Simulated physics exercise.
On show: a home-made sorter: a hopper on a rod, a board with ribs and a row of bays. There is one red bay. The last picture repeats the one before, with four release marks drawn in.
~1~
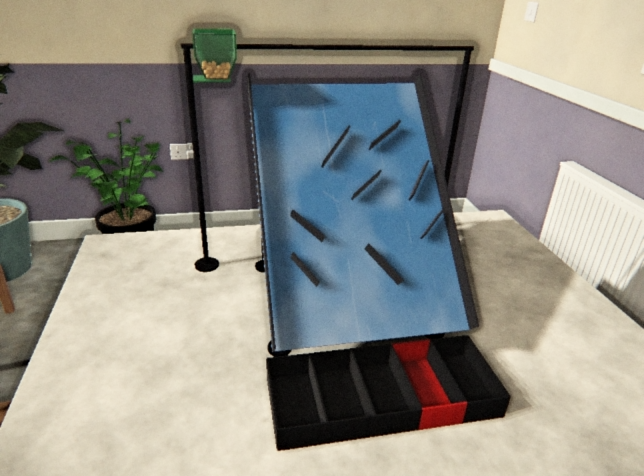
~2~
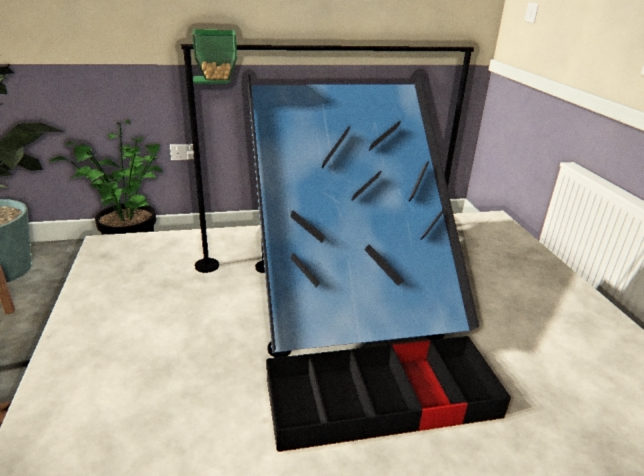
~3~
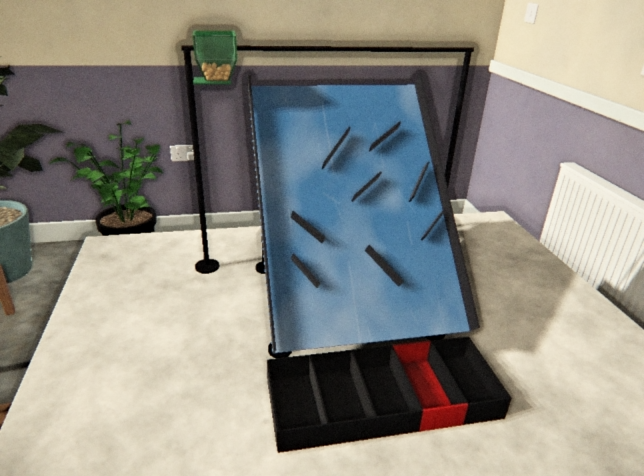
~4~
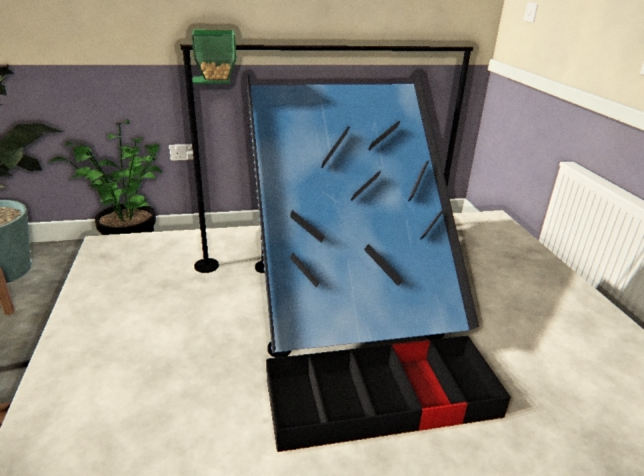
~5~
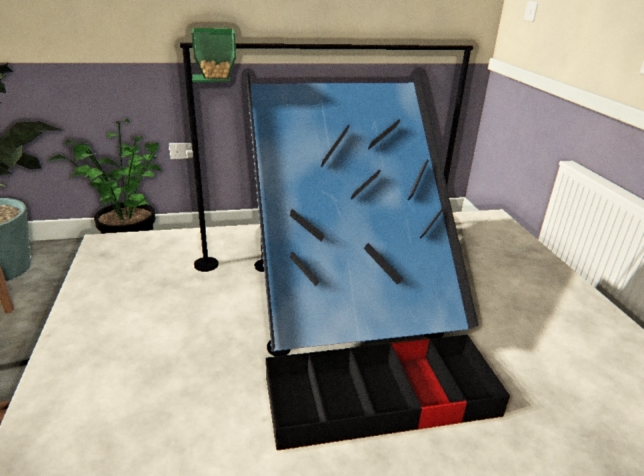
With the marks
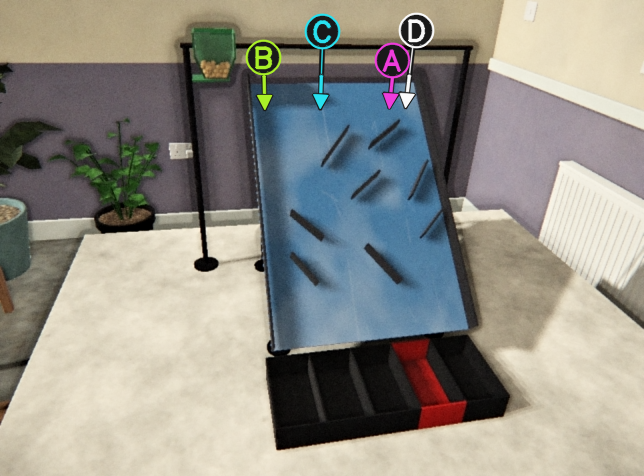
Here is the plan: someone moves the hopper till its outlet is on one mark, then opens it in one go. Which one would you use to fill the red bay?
Take D.
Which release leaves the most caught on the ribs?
A.
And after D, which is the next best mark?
A it is.
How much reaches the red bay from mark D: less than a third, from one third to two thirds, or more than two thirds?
From one third to two thirds.
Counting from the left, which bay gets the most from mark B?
It is the first one.
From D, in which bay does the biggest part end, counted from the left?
The fourth.
On the marked copy, mark A meets the board at (389, 102); mark B meets the board at (264, 104); mark C meets the board at (320, 103); mark D meets the board at (406, 102).
If A is chosen, roughly a quarter in the red bay, roughly a third in other bays, roughly a third held on the board.
If B is chosen, about a tenth in the red bay, the larger part in other bays, just a few outside the box.
If C is chosen, just a few in the red bay, almost all in other bays.
If D is chosen, roughly half in the red bay, roughly a third in other bays, about a tenth held on the board.
